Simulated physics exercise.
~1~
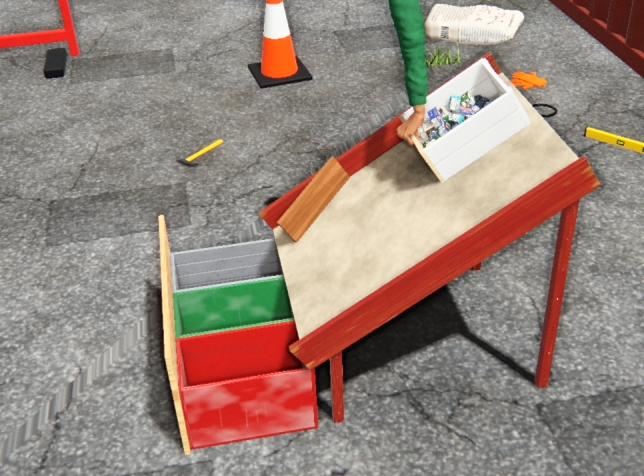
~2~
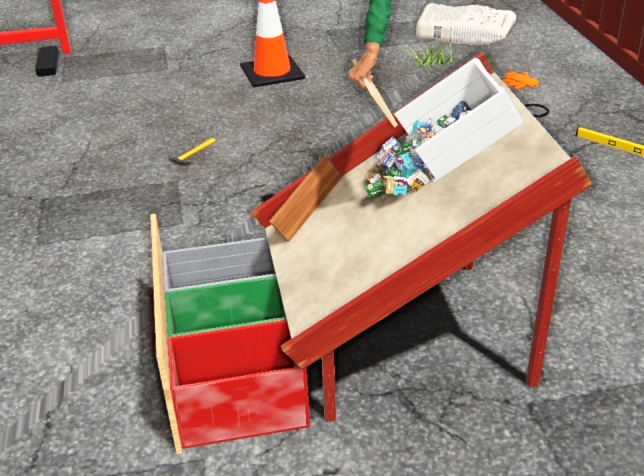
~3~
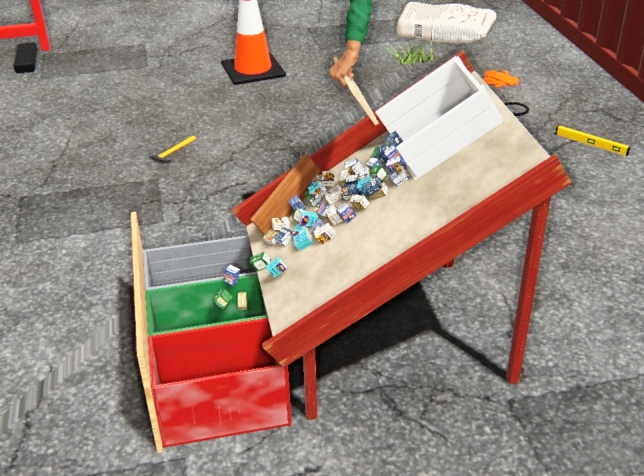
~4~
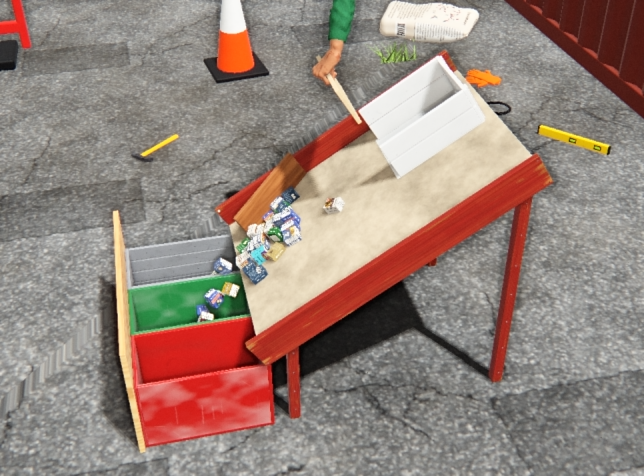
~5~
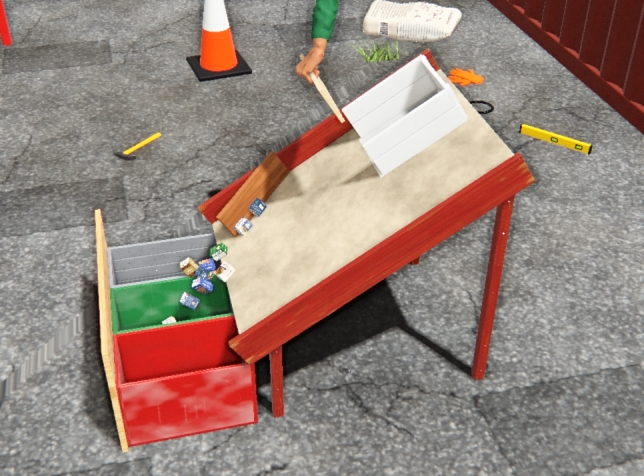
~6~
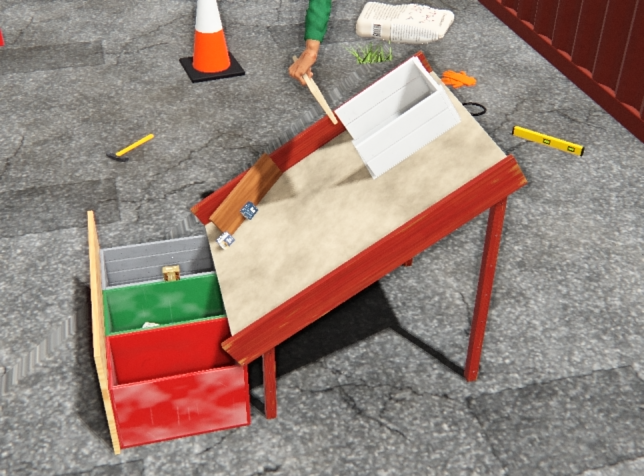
The footage shows a hand lifting the gate of a white pen on a sloping table, and small cartons tumble down past an angled board, mostly into the green bin and some into the grey, leaving two on the slope by the board and the red bin empty.
